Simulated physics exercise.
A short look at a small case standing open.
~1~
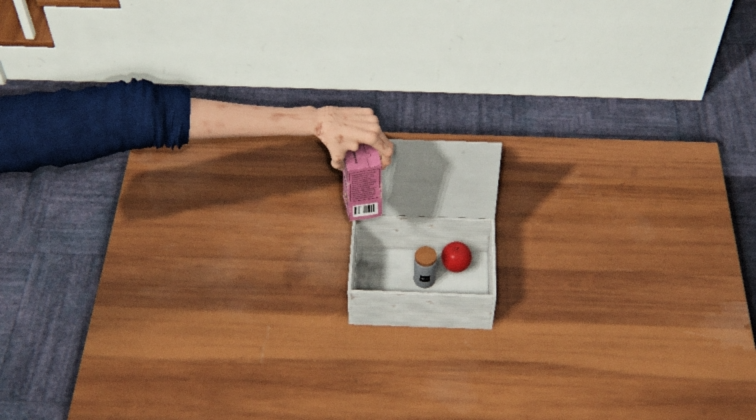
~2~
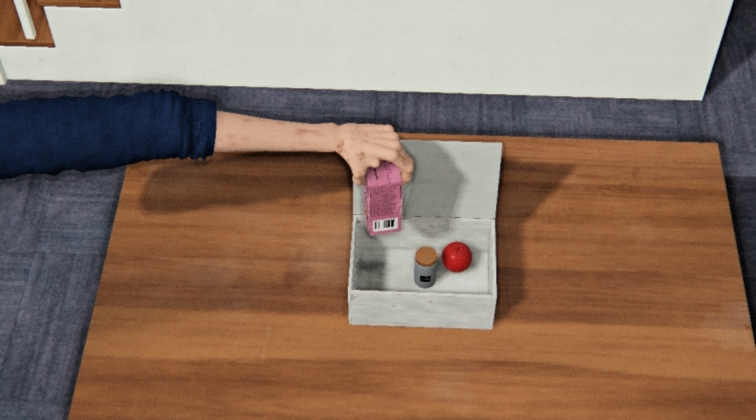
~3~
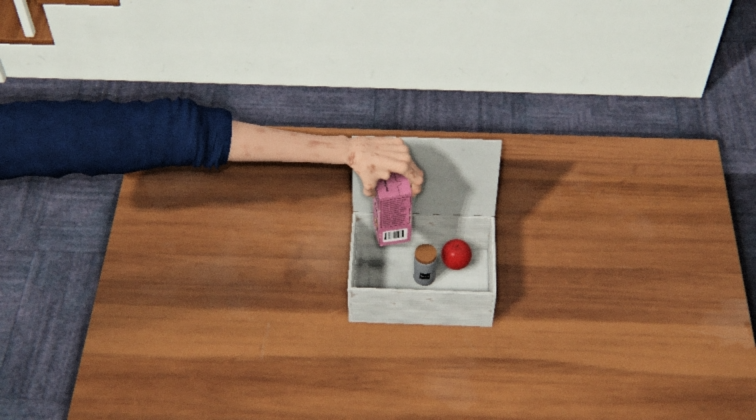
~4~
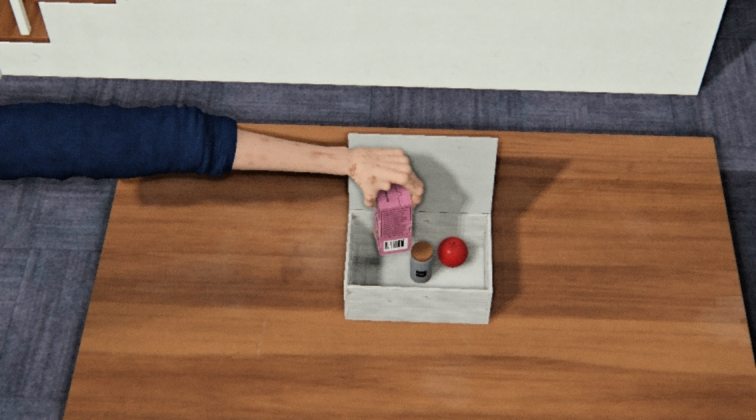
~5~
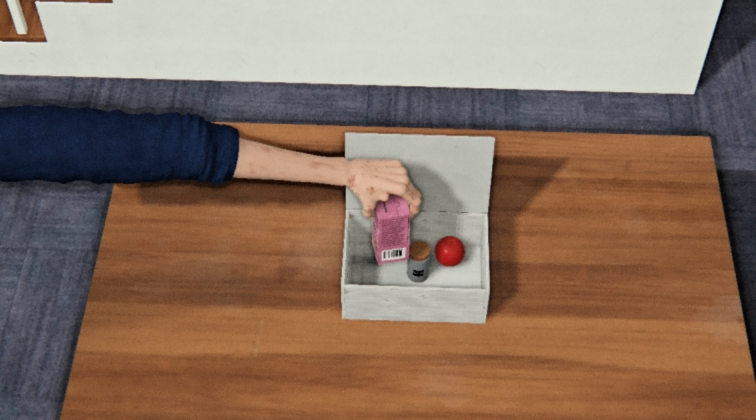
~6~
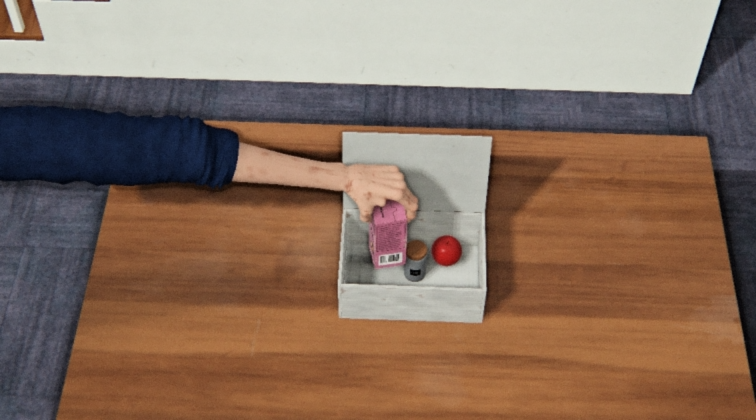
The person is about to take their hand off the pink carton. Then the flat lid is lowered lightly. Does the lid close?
Outcome: The lid is held up.
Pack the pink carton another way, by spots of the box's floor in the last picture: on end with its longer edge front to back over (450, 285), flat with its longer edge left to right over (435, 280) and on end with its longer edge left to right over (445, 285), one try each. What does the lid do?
First, it stays ajar; second, it closes; third, it is held up.
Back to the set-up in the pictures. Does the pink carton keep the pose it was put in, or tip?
It stays as placed.
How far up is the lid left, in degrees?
Some 30° above the rim.
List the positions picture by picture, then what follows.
The first frame shows coming down; pink carton (362, 182); grey shaker (425, 267).
The second frame shows coming down; pink carton (382, 198); grey shaker (426, 267).
The third frame shows coming down; pink carton (393, 209); grey shaker (425, 265).
The fourth frame shows coming down; pink carton (393, 219); grey shaker (421, 262).
The fifth frame shows coming down; pink carton (391, 228); grey shaker (419, 262).
The sixth frame shows in place under the hand; pink carton (388, 233); grey shaker (416, 261).
Then, 1.00 s past the last view, lid starting down; pink carton displaced about its own width near (387, 260).
Then, 1.60 s past the last view, lid 57° above the rim; pink carton displaced about its own width near (387, 260).
Finally, lid 31° above the rim; moved from the start, pink carton; the other 2 still in place. Final places as the last picture's camera would see them, pink carton near (387, 260).
